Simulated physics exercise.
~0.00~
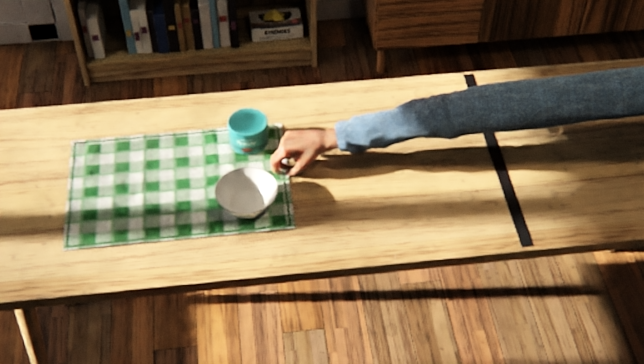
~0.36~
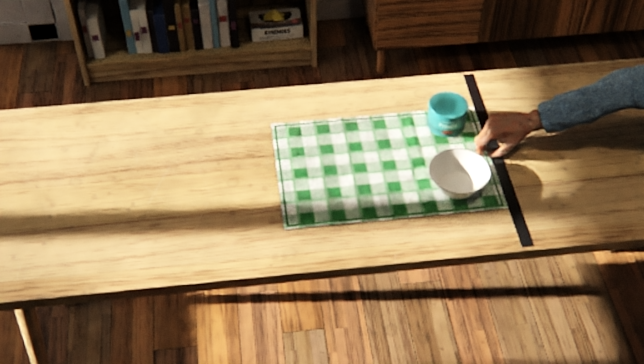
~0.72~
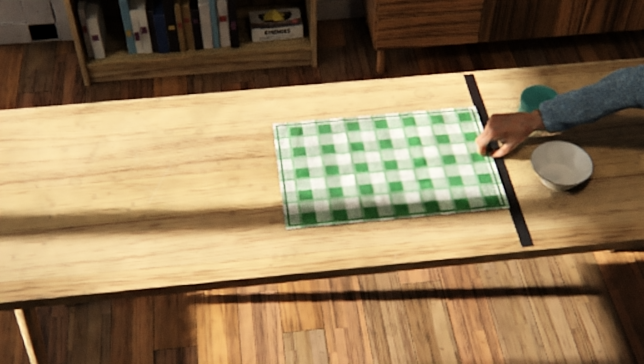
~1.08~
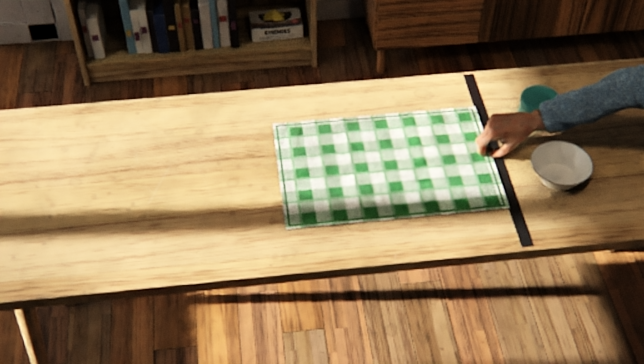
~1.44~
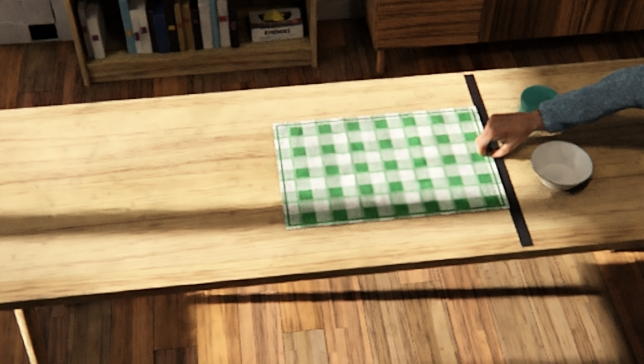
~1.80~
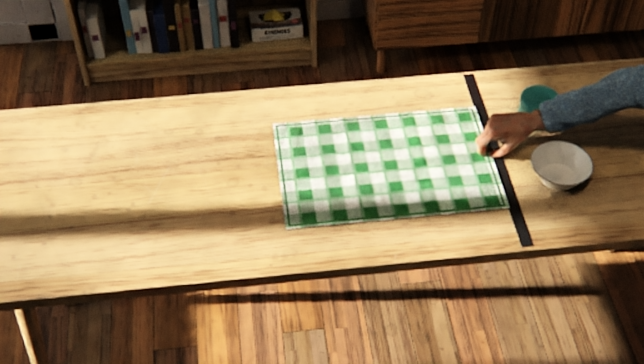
A hand dragged a green checked place mat to the right across a wooden table, carrying a turquoise tub and a white bowl, and when the mat stopped at a dark strip of tape, both slid off its front edge and came to rest beyond the tape.
